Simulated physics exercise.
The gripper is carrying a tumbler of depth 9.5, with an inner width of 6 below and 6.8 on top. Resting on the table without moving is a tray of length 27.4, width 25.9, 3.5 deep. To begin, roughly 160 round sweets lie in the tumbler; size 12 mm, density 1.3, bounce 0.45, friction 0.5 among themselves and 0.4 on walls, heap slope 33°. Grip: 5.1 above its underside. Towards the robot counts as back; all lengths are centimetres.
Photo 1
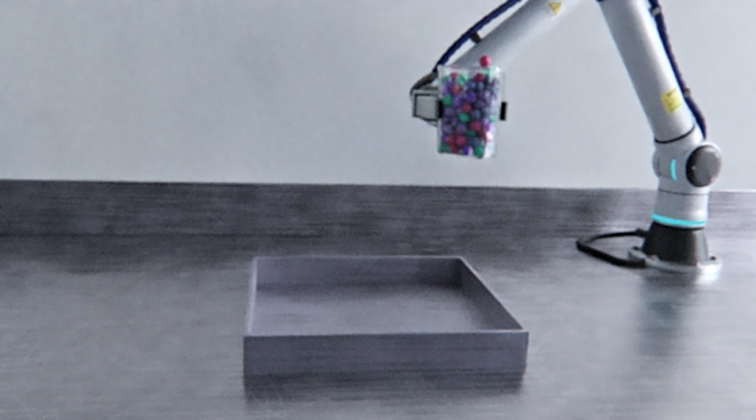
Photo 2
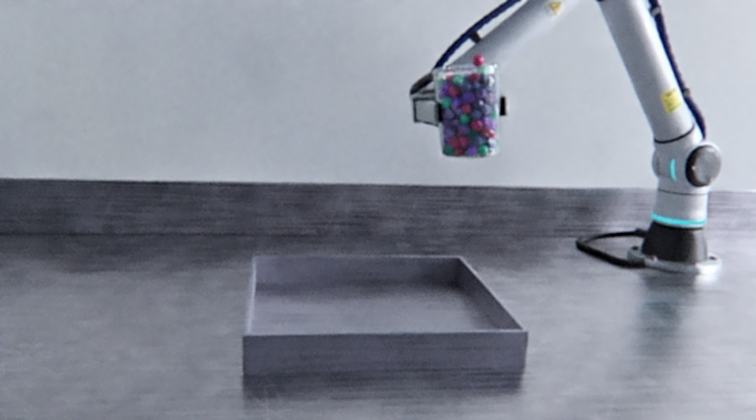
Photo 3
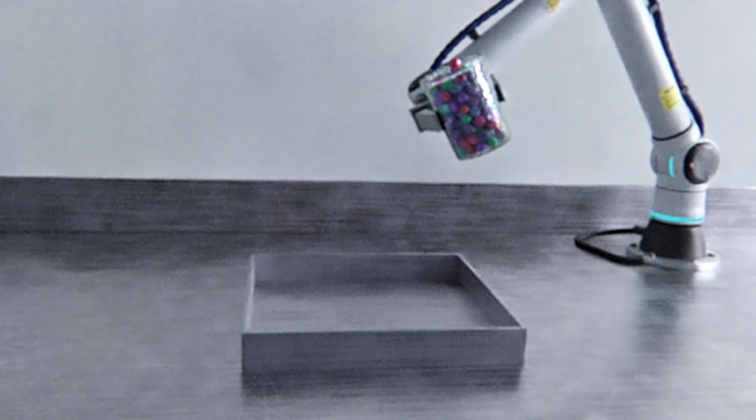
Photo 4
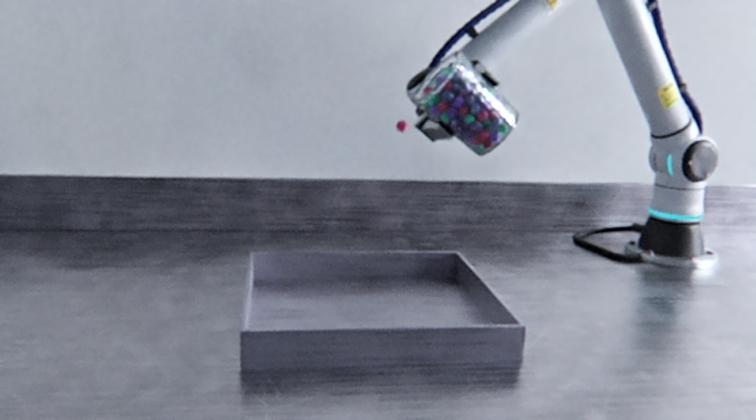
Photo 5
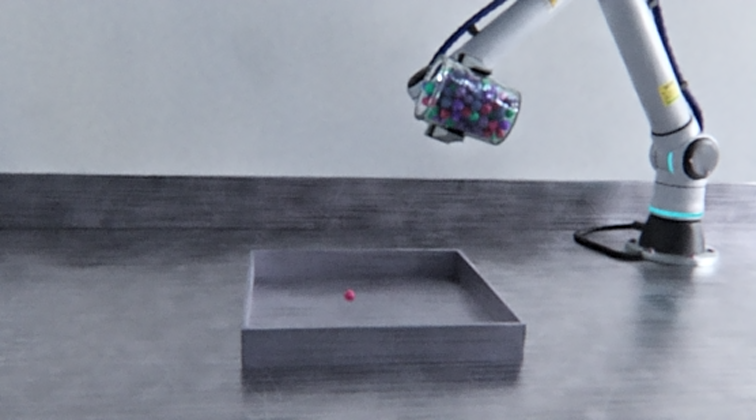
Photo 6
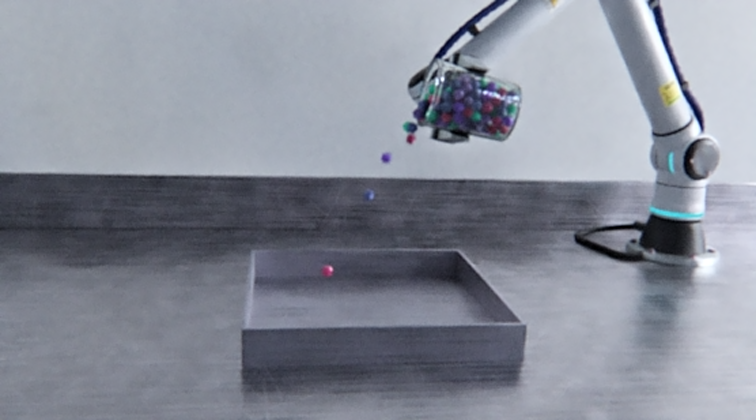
A robot arm holding a clear tumbler full of colorful round sweets tilted it steadily to the left above a gray tray; one red sweet dropped into the tray, then a few more tumbled out.
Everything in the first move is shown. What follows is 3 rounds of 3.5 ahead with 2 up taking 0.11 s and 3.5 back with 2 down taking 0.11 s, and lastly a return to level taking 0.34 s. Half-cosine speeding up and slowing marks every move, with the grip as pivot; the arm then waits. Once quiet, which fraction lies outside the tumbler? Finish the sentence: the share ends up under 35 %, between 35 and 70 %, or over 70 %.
The share ends up over 70 %.
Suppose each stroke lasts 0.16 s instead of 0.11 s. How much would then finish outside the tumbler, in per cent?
The share would be near 60 %.
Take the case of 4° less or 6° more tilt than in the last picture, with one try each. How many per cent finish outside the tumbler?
They would come to near 80 and 90 per cent.
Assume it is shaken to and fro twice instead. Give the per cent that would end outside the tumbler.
About 75 per cent, then.
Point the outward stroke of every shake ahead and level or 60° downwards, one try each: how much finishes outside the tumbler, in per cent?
Near 75 and 30 percent respectively.
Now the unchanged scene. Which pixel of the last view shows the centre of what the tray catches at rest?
Near (326, 305).
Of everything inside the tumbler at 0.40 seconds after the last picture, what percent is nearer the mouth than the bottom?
Around 90 percent.
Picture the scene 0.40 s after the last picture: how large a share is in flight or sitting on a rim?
My guess is some 5 in a hundred.
Then, 0.40 s on, tilted 78° forward, highest piece 27 above the table; 90 in the tray, 58 in the tumbler, 7 in flight or on a rim.
Then, 0.80 s on, tilted 50° forward, highest piece 25 above the table; 124 in the tray, 27 in the tumbler, 2 on the table or floor, 2 in flight or on a rim.
Then, 1.20 s on, level, highest piece 23 above the table; 126 in the tray, 27 in the tumbler, 2 on the table or floor.
Then, 2.25 s on, level, highest piece 23 above the table; 126 in the tray, 27 in the tumbler, 2 on the table or floor.
In the end, 126 in the tray, 27 in the tumbler, 2 on the table or floor. That is 83 % outside the tumbler.
